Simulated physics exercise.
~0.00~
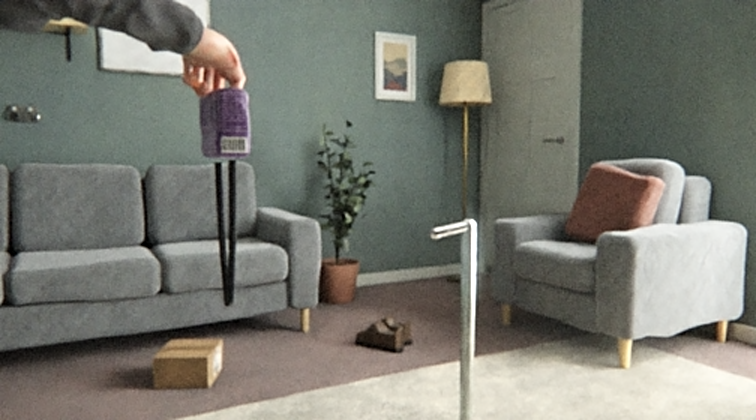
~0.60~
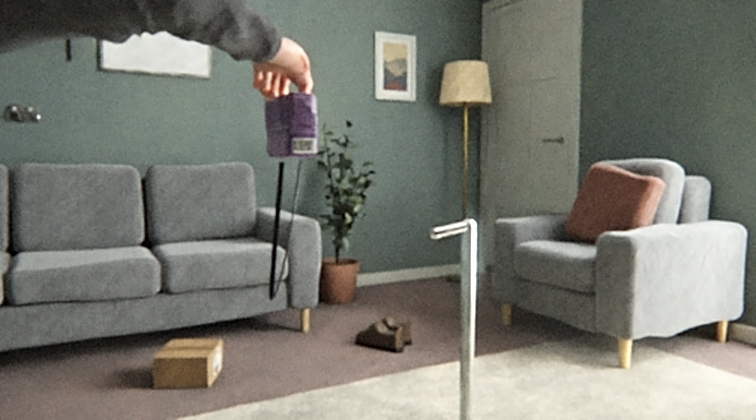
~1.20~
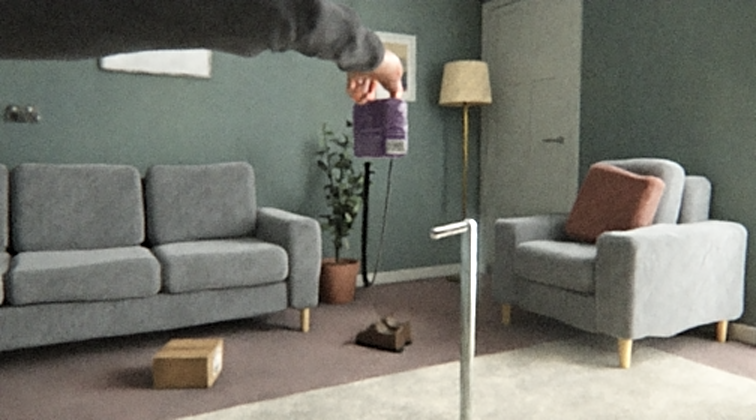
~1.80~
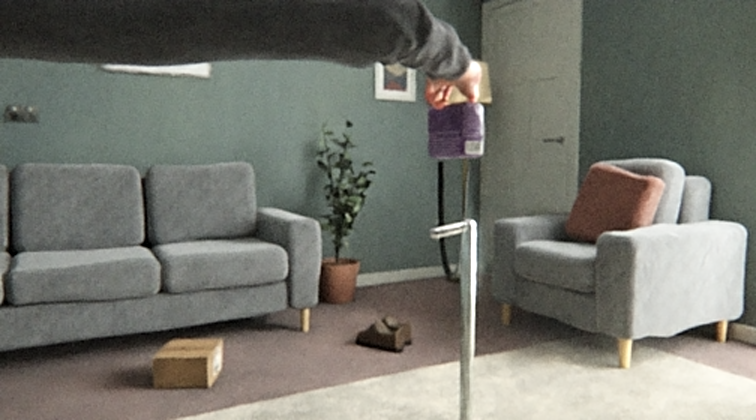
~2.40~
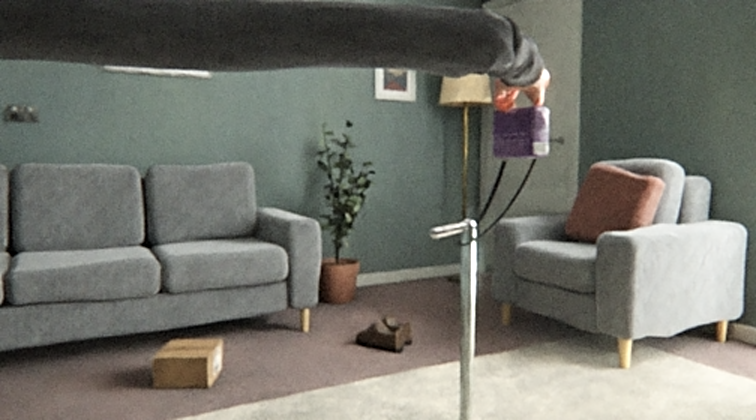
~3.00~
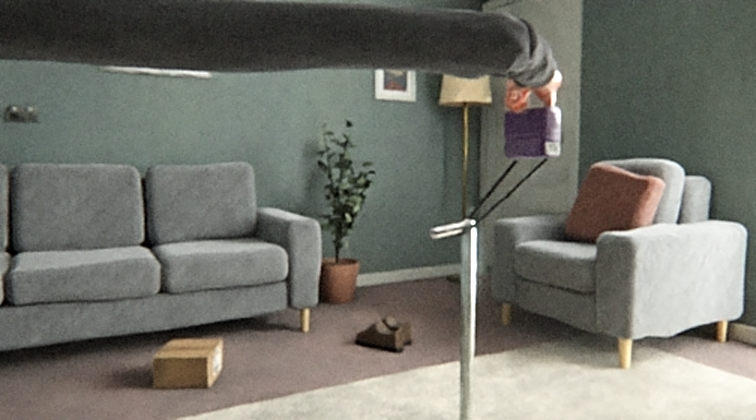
A purple pouch carried rightward by a hand catches its dangling loop on a metal hook.
